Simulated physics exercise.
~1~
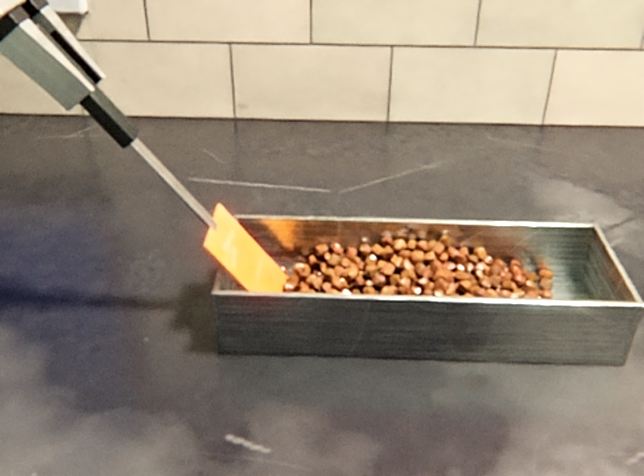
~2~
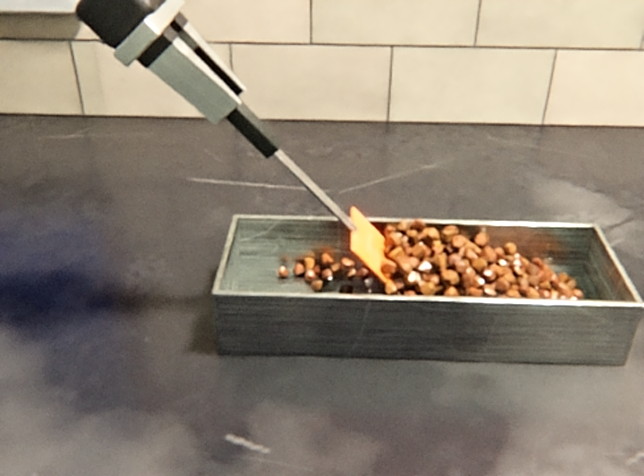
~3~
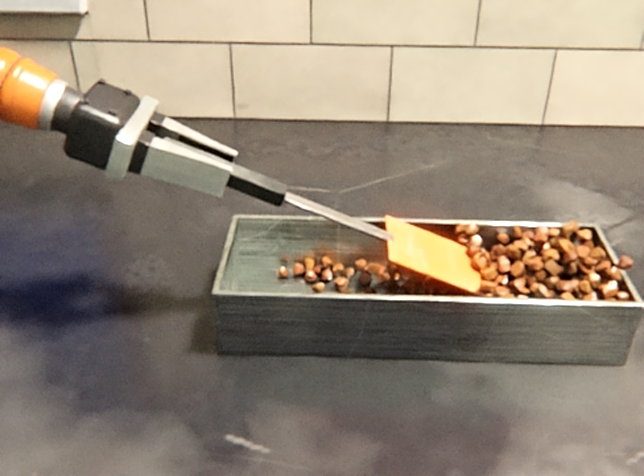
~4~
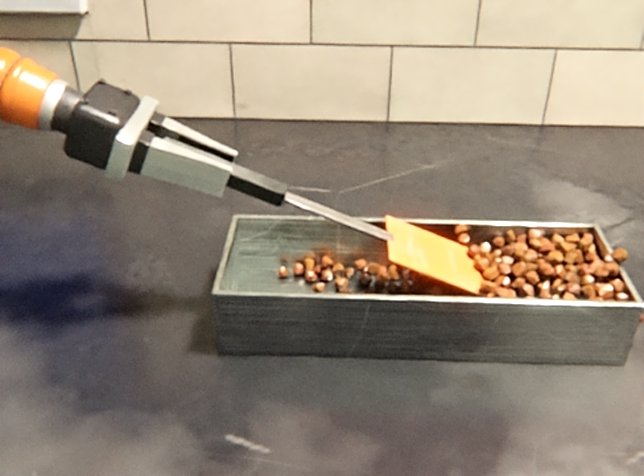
On a dark, scratched tabletop before a wall of cream tiles, seen from the front and slightly above, a long grey metal tray holds a heap of small brown pellets. A robot arm with an orange section and a black and grey gripper reaches in from the left, holding an orange paddle at the tray's left end. The paddle sweeps right, pushing the pellets along and leaving a thin trail behind. It then tilts flatter and stops past the middle. The paddle stays there while the pellets settle, spread across the tray's right side.
